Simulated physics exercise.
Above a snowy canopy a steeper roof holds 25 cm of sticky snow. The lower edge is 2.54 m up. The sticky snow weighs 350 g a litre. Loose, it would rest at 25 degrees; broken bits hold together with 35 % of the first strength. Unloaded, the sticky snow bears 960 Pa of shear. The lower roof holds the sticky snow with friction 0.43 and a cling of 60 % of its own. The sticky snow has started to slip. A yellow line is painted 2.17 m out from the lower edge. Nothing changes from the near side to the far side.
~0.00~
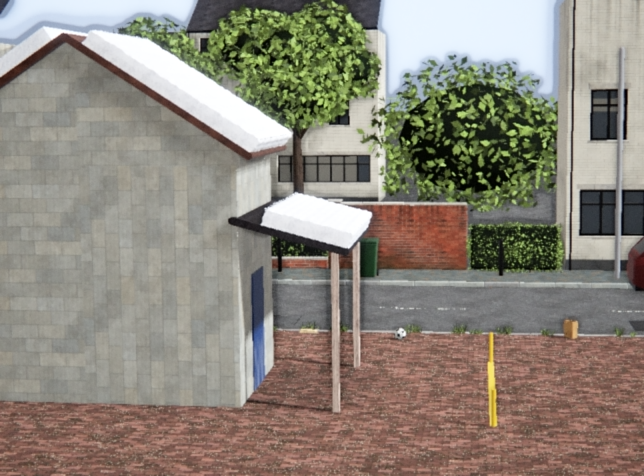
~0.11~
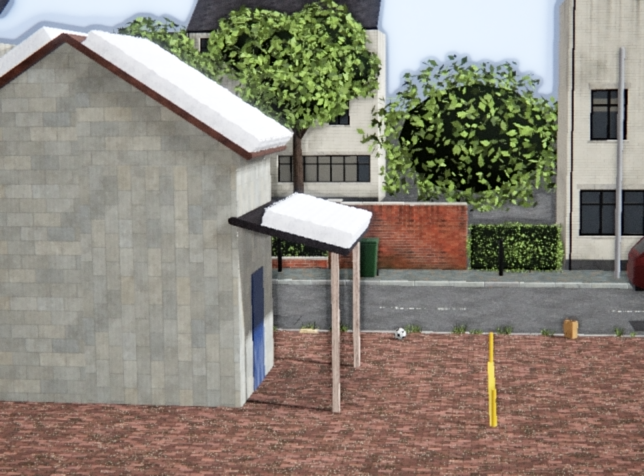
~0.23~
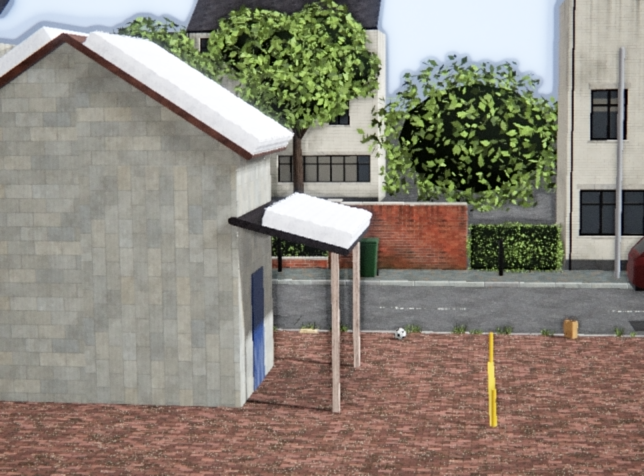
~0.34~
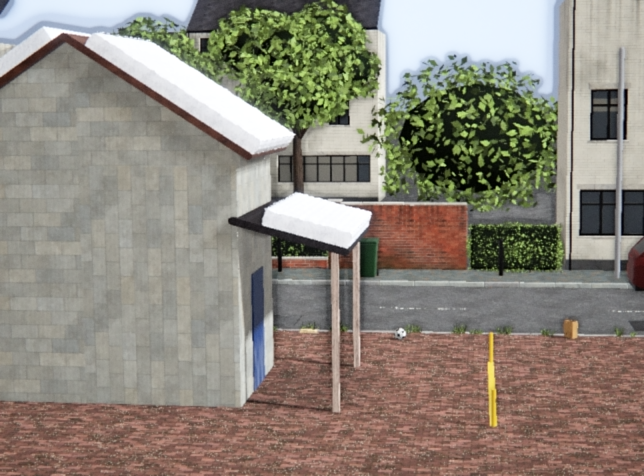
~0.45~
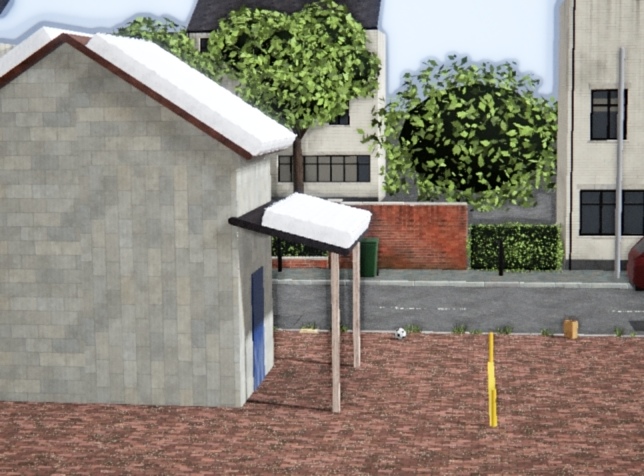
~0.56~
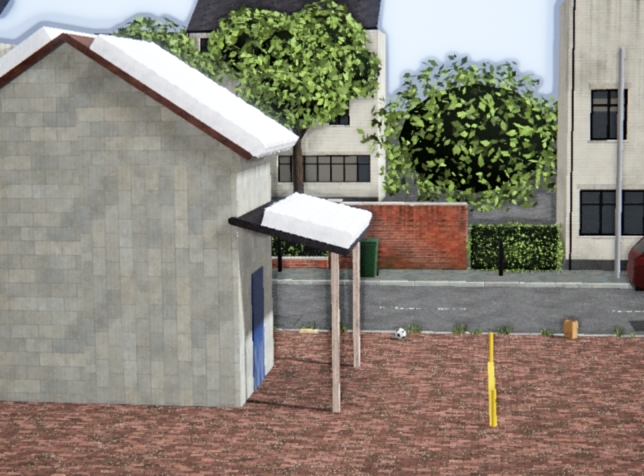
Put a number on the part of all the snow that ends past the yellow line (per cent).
It comes to some 0 %.
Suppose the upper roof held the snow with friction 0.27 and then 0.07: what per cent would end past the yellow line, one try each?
In turn about 16 %, 30 %.
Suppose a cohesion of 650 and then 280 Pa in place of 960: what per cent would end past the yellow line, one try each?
In that order: 8 %, 25 %.
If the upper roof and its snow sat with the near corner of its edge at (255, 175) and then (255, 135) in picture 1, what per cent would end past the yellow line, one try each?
In turn about 0 %, 7 %.
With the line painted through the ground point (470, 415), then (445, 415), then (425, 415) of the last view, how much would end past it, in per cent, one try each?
In turn about 1 %, 6 %, 12 %.
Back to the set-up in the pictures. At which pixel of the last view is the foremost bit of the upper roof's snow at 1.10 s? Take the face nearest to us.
Near (292, 206).
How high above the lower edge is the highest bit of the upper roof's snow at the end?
Roughly 1.0 m.
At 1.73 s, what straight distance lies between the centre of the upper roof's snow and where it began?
Roughly 1.6 m.
After 1.10 s, none is below the lower edge and 0 % is past the line.
After 1.73 s, none is below the lower edge and 0 % is past the line.
After 2.37 s, none is below the lower edge and 0 % is past the line.
After 3.00 s, 21 % is below the lower edge and 0 % is past the line.
After 4.50 s, at the end, 39 % is below the lower edge and 0 % is past the line.
